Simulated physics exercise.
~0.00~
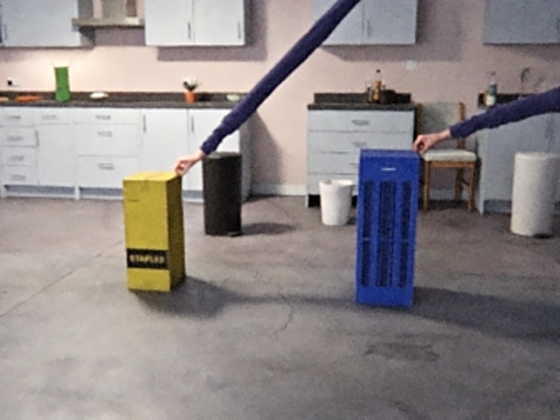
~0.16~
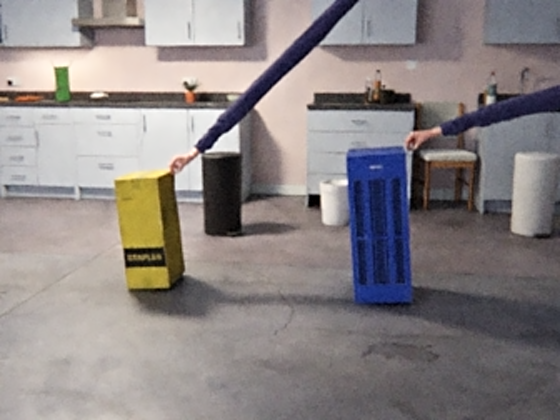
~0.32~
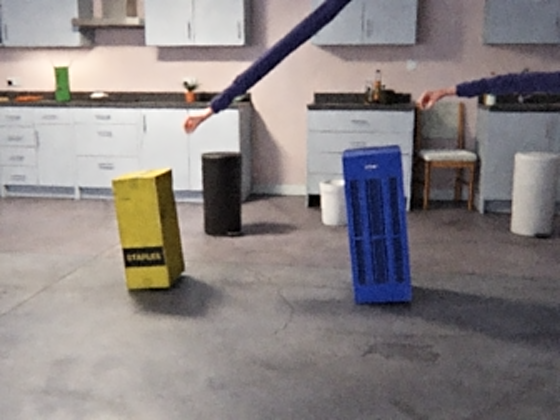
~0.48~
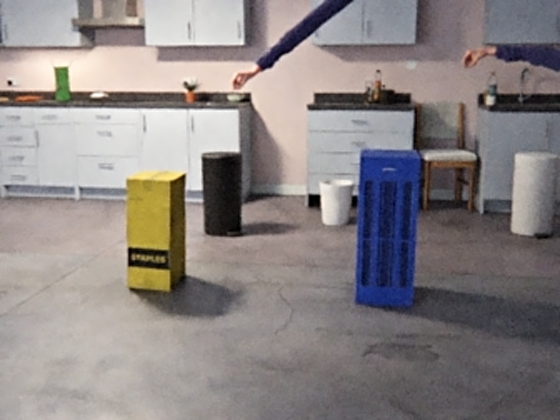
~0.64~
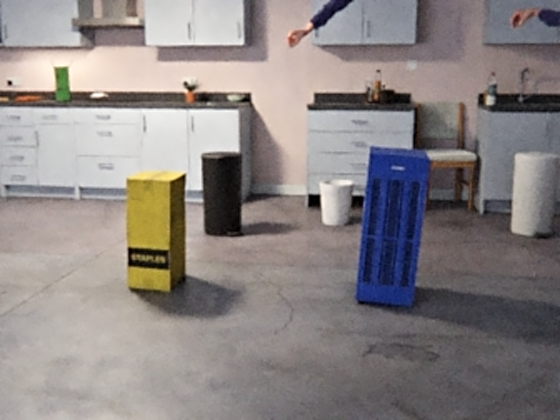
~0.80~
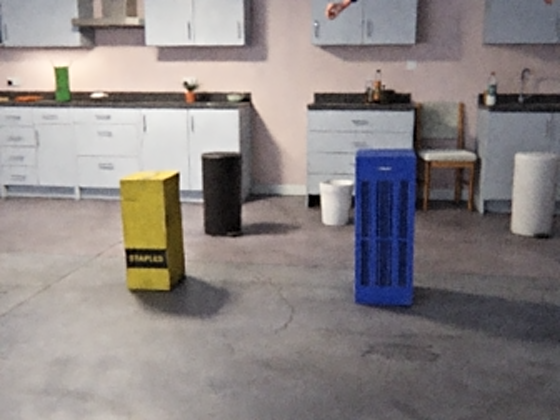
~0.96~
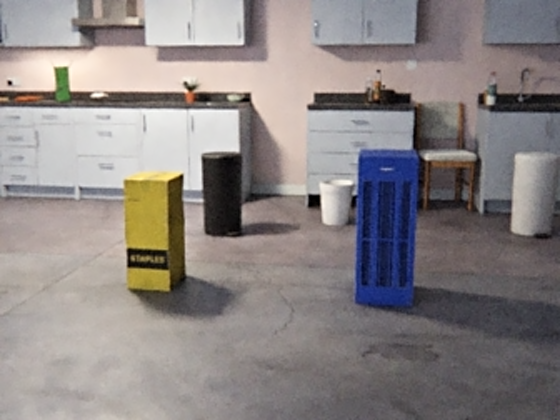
A yellow box and a blue crate tip left when pushed, then rock back upright.
